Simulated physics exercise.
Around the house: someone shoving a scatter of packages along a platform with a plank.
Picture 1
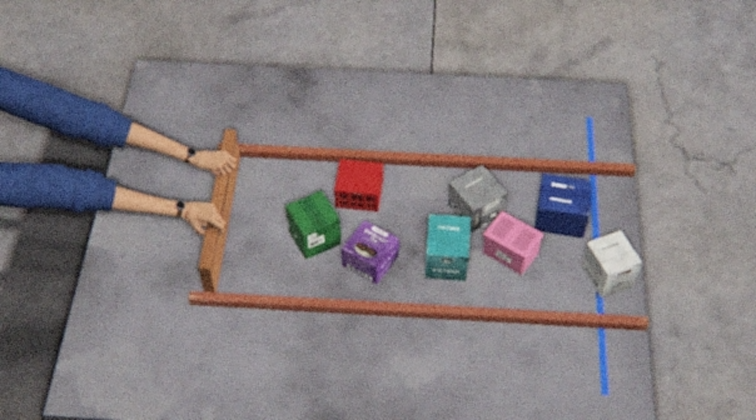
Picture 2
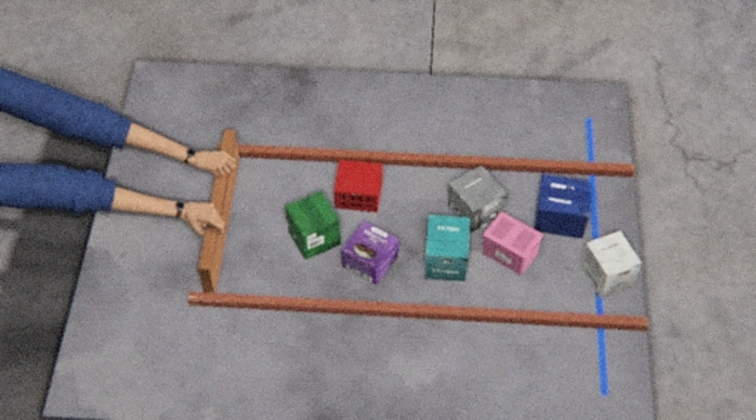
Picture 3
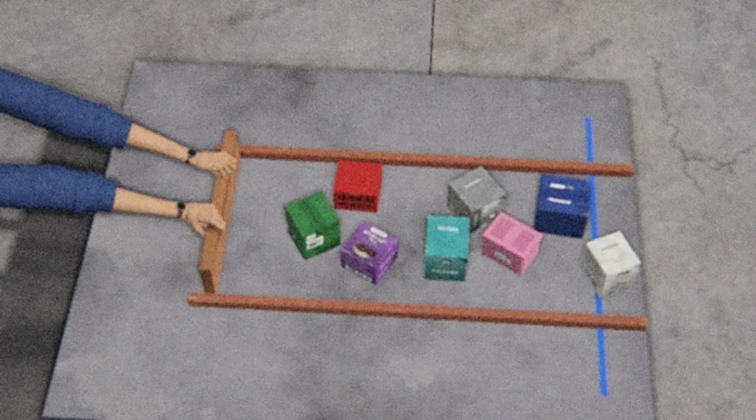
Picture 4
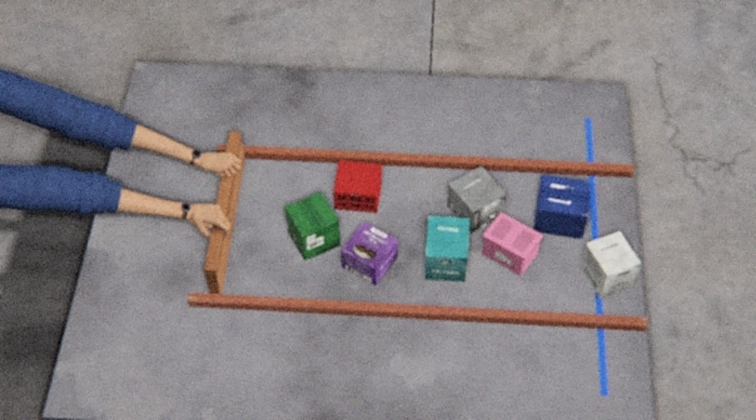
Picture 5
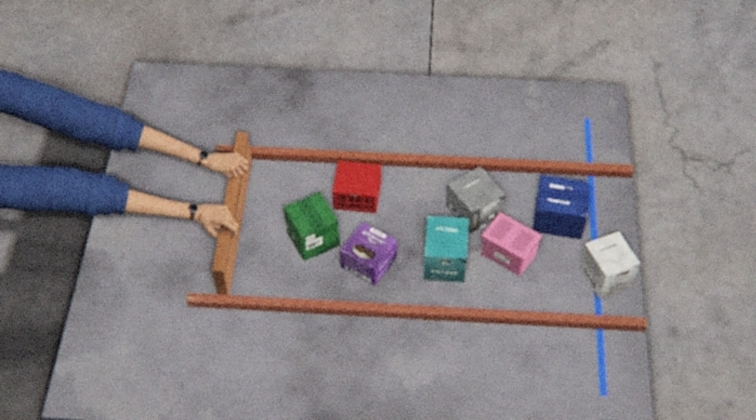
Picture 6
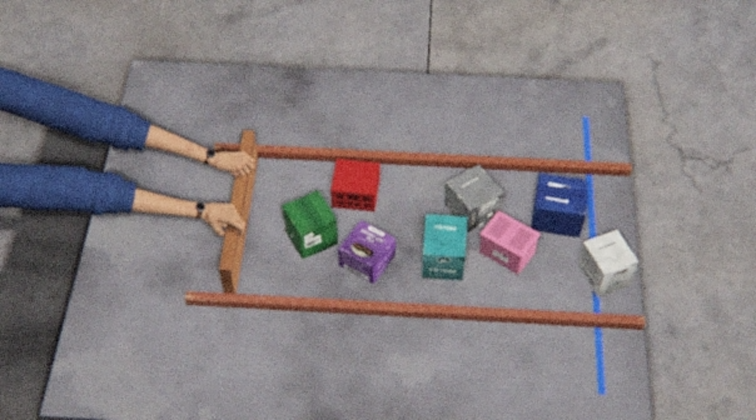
The clip shows two hands holding a wooden plank between two rails, left of scattered colourful boxes, with a white one over a blue line. The plank stays nearly still, then slides slightly right without touching the boxes, which remain in place.
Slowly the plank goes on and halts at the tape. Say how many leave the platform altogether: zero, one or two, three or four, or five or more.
Outcome: The number that fall off is five or more.
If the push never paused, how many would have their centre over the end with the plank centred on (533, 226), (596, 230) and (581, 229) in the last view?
It would be 3, 5 and 5.
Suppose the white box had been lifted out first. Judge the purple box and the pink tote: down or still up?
The purple box stays on; the pink tote drops off.
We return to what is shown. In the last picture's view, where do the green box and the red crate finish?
Near (618, 249) and (615, 197).
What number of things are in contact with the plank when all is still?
3 of them.
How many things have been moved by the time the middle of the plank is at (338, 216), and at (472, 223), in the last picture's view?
By then 3, and 8.
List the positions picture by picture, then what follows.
In the first frame, white box (611, 264); blue parcel (563, 206); pink tote (512, 244); plank (221, 210); tape (597, 244).
In the second frame, blue parcel (563, 206); green box (313, 226).
In the third frame, pink tote (511, 245); red crate (358, 186).
In the fourth frame, white box (610, 265); turquoise box (447, 249).
In the fifth frame, blue parcel (561, 207); plank (233, 213).
In the sixth frame, white box (608, 264); blue parcel (560, 205); pink tote (508, 244); plank (240, 211); tape (593, 244).
A little later, none off yet; white box at rest near (608, 264); blue parcel at rest near (560, 205); pink tote at rest near (508, 244).
Next, none off yet; white box shifted a little near (631, 269); blue parcel shifted a little near (586, 205); pink tote shifted about its own width near (585, 243).
When it is over, the number that fall off is five or more; down, turquoise box, grey box, pink tote, blue parcel and white box.
